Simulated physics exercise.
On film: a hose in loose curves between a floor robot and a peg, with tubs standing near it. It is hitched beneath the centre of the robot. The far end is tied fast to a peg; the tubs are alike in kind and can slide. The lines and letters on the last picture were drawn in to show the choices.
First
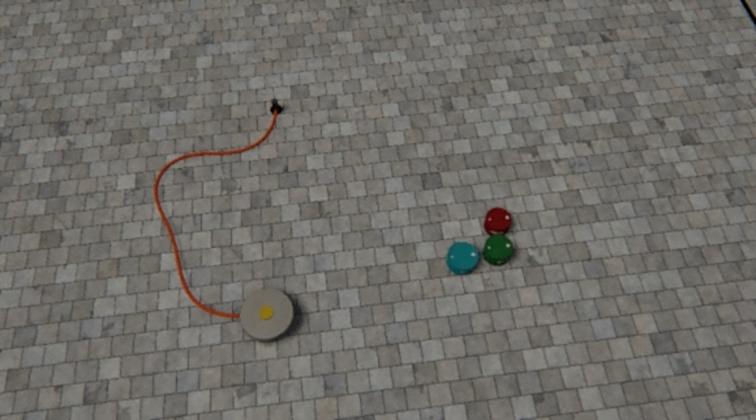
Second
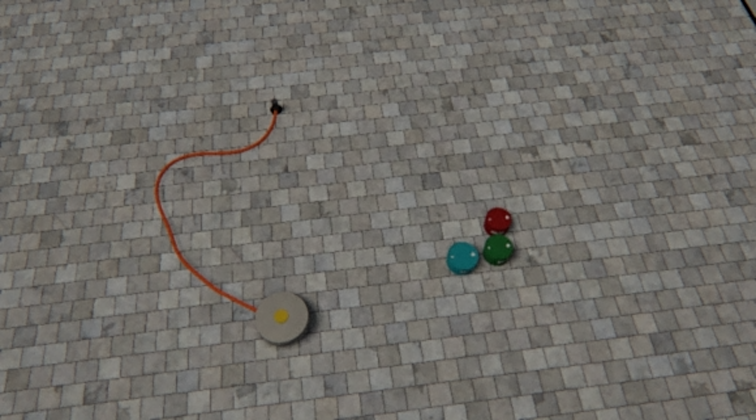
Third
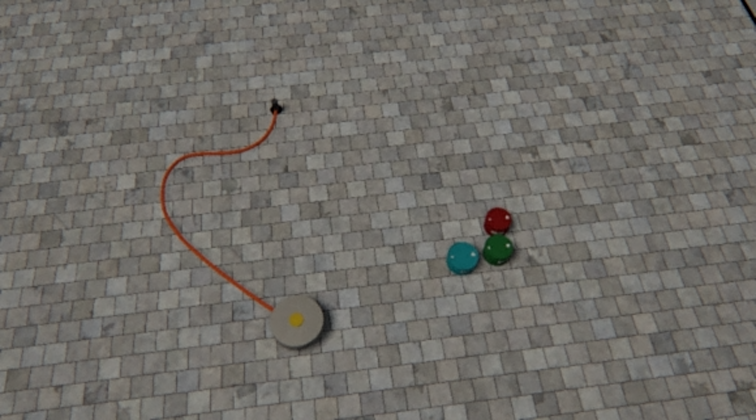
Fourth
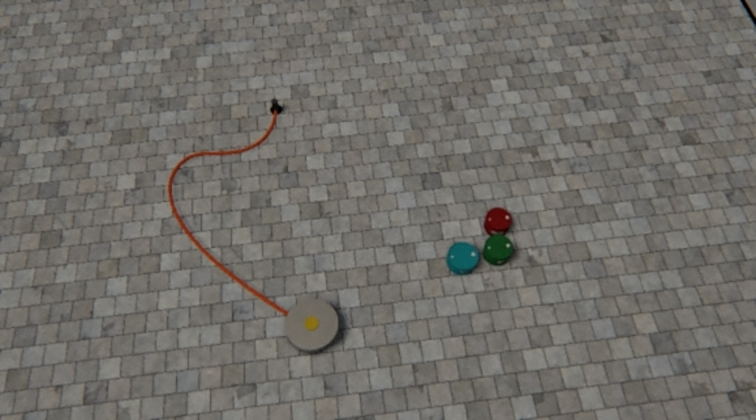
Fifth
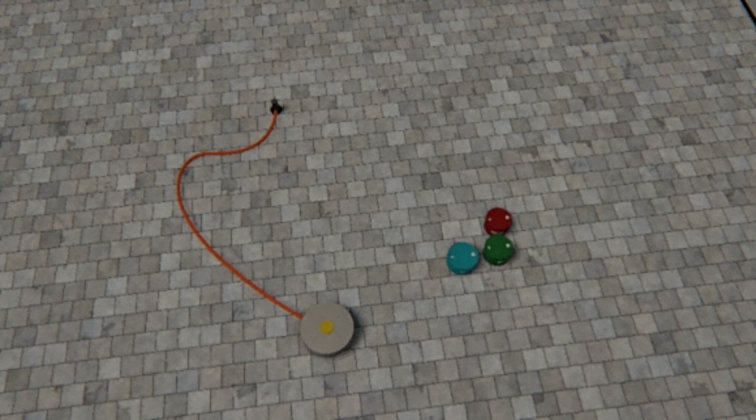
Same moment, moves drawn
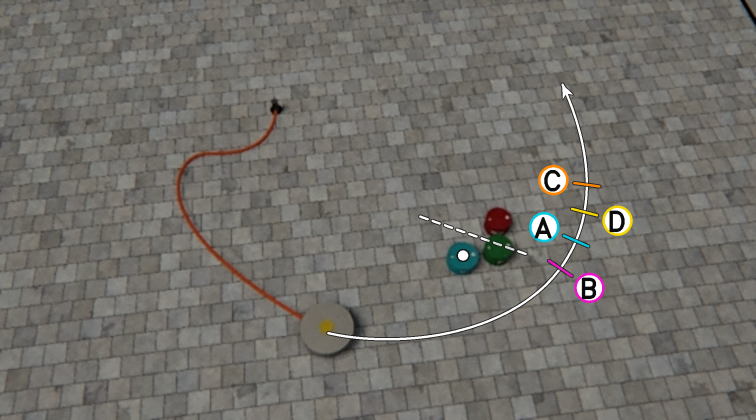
At first, a round grey robot with a yellow centre sits at the lower left, an orange hose curving loosely from it up to a small dark peg. It then glides steadily right and slightly downward, drawing the hose's lower bends straighter, while the red, green and turquoise tubs stay still.
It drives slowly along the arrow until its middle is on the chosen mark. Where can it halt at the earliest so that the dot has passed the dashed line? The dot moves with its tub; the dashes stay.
Mark D.
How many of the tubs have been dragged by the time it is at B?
The count is none.
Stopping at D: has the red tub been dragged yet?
By then, yes.
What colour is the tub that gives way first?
Turquoise.
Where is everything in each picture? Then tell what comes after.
The first frame shows turquoise tub (462, 259); red tub (497, 222); green tub (498, 250).
The second frame shows robot (283, 320); turquoise tub (462, 259).
The third frame shows robot (298, 323); green tub (498, 250).
The fourth frame shows robot (313, 327); turquoise tub (462, 259).
The fifth frame shows robot (328, 330); green tub (498, 250); peg (275, 106); turquoise tub (462, 259).
On the marked copy, A at (576, 241); B at (560, 268); C at (587, 185); D at (584, 212); the dashed line at (471, 235); the route from (328, 333) via (562, 265) to (563, 85); the white dot at (463, 255).
Taking D. A third of the way, robot (448, 330); turquoise tub (462, 259).
Two thirds of the way, robot (549, 280); turquoise tub (462, 259).
When it is over, robot (587, 208); turquoise tub (473, 227); red tub (498, 209); green tub (501, 232); the dot on the turquoise tub is over the dashed line.
As for the rest, A leaves the dotted tub short, at (466, 249); B leaves the dotted tub short, at (462, 259); C does it too, but is farther than needed.
